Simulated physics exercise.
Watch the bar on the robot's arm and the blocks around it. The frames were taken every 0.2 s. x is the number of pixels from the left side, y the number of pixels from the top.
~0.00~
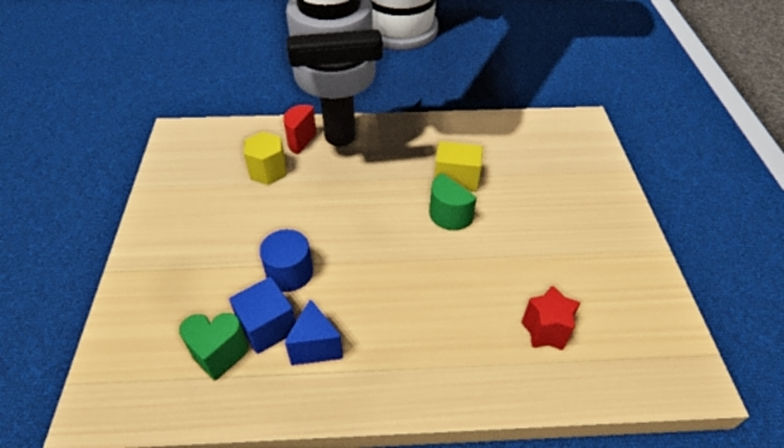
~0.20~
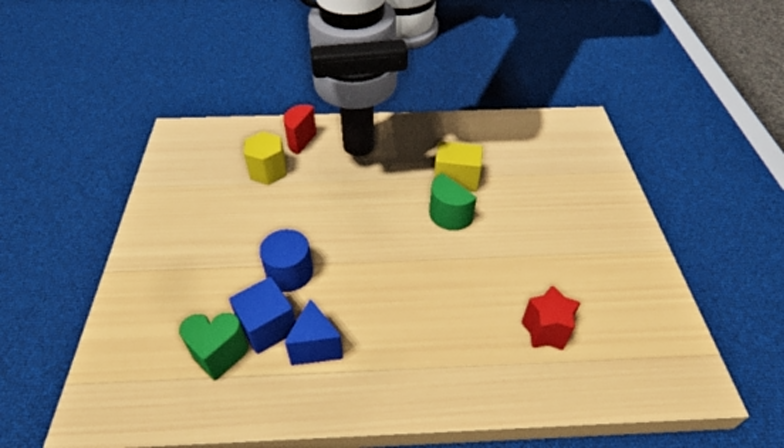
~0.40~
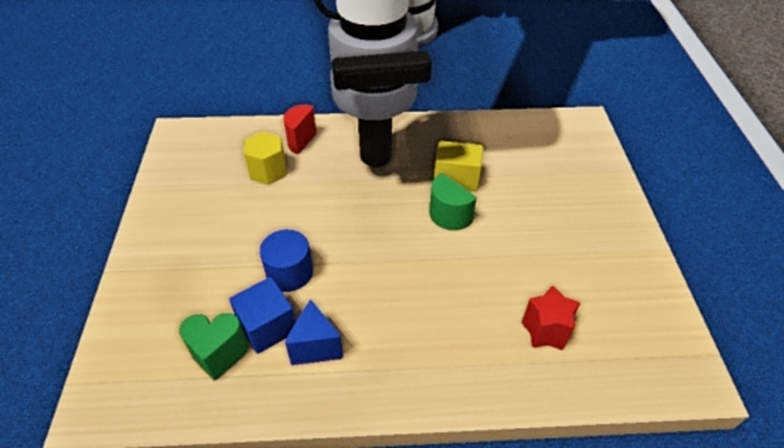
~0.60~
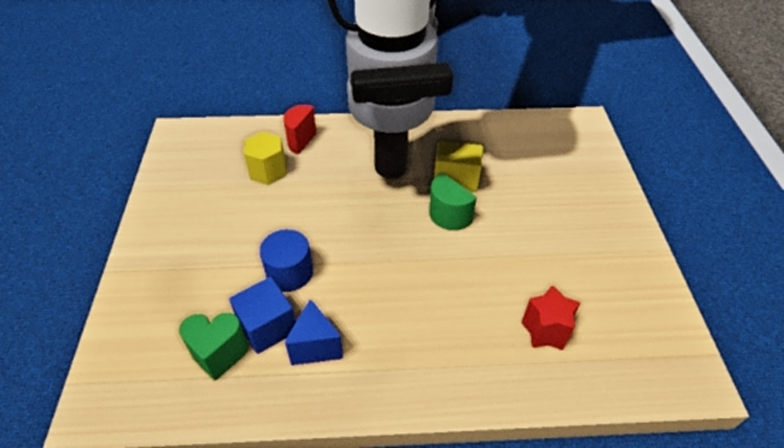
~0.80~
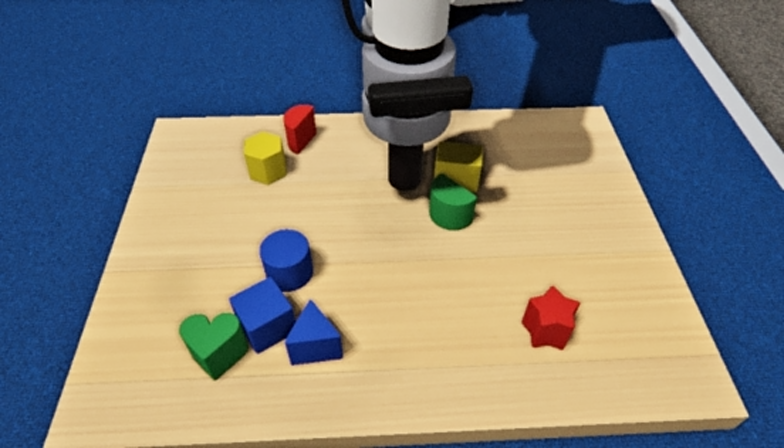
In this clip, a robot arm with a dark bar moves right and slightly toward the viewer over a wooden board of colored blocks, nearing the green half-round block and yellow block, while all the blocks stay still.
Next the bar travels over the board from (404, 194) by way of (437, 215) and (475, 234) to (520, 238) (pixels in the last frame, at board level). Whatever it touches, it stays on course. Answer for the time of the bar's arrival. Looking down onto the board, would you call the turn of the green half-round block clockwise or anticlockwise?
Spins clockwise.
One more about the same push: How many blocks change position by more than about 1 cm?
The number will come to 1.
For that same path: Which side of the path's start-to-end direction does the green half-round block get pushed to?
It goes right.
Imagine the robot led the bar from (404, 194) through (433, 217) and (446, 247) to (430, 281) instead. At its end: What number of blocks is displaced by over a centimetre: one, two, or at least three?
A single block is moved.
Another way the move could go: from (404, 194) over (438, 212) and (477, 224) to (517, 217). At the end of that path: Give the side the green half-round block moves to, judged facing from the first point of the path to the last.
My answer: Right.
The first path, step by step. One third of the way, bar at (439, 202); green half-round block at (477, 205).
Two thirds of the way, bar at (479, 220); green half-round block at (519, 225).
At the end, bar at (524, 224); green half-round block at (555, 238), turned 45° clockwise; yellow oblong still.
